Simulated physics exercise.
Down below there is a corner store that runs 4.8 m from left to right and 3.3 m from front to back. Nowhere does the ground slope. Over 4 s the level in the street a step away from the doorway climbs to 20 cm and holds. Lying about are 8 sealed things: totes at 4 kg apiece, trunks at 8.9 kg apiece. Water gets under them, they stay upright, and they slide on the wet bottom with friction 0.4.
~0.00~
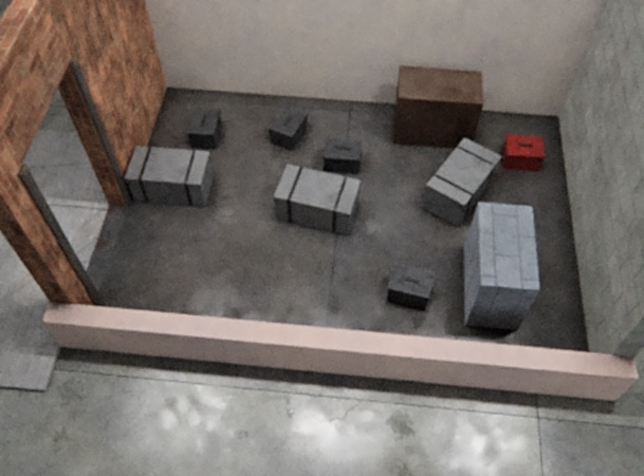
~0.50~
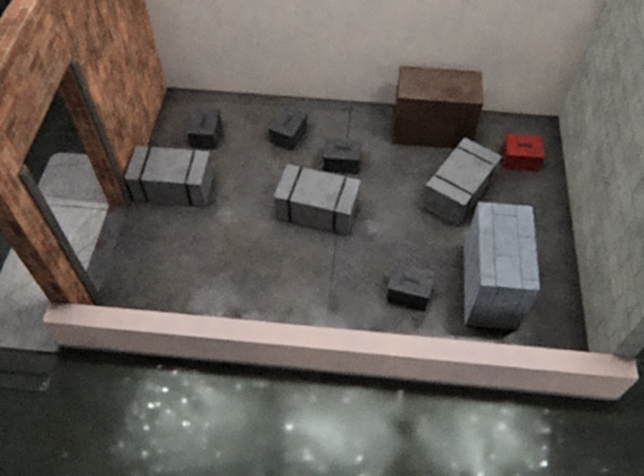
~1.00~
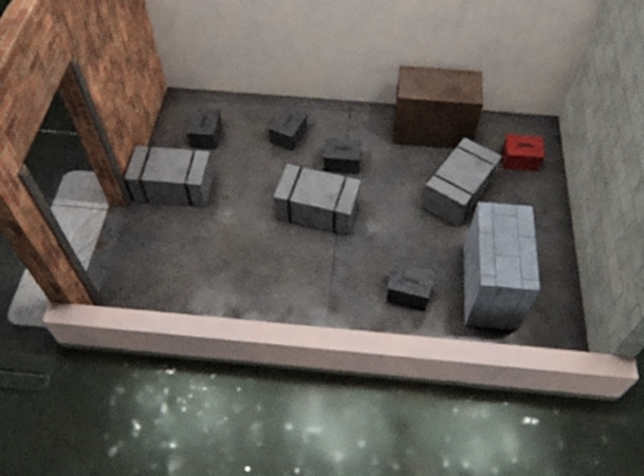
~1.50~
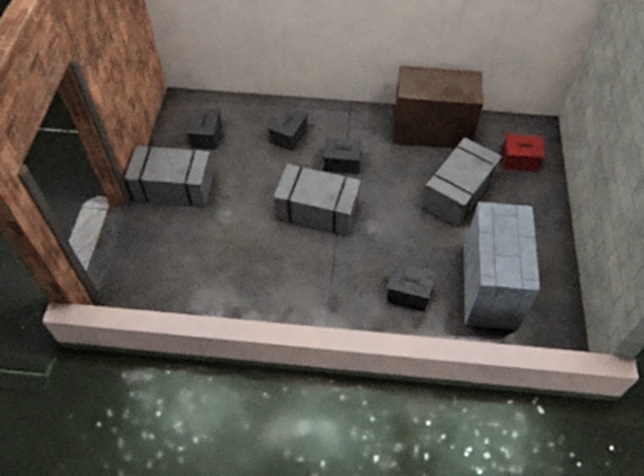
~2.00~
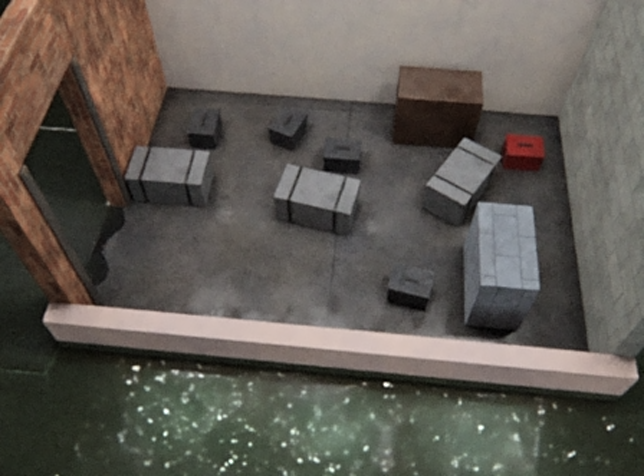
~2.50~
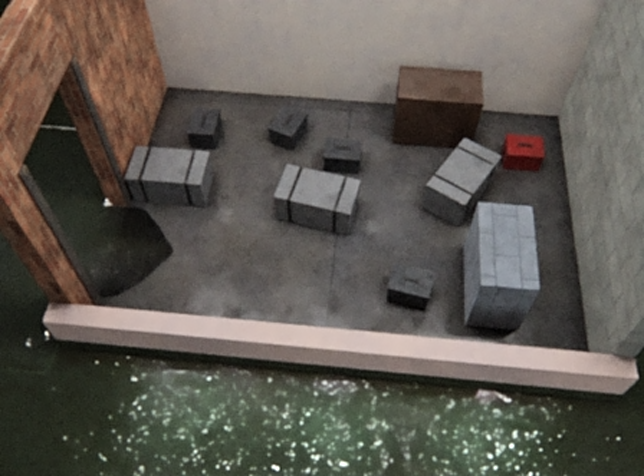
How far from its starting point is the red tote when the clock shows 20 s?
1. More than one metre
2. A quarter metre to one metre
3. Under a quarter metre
A quarter metre to one metre.
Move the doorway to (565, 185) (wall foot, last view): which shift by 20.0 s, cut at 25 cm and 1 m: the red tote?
That would leave the red tote a little displaced.
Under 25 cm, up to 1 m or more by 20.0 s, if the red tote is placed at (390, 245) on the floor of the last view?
Here it heads a good way off.
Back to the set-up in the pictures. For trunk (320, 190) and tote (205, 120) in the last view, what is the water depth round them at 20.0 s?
First roughly 18 cm, second roughly 18 cm.
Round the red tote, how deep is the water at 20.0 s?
Close to 18 centimetres.
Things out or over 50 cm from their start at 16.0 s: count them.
The number I get is 8.
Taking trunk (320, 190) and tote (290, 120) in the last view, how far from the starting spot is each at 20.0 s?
They've ended up 200 cm and 150 cm away, in that order.
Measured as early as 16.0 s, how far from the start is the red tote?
Close to 50 cm.
After 4.0 s the red tote is near (525, 146), 0.0 m from its start, aground; 0 afloat.
After 9.0 s the red tote is near (511, 102), 0.6 m from its start, afloat; 4 afloat.
After 16.0 s the red tote is near (538, 106), 0.5 m from its start, afloat; 8 afloat.
After 20.0 s the red tote is near (525, 97), 0.6 m from its start, afloat; 8 afloat.
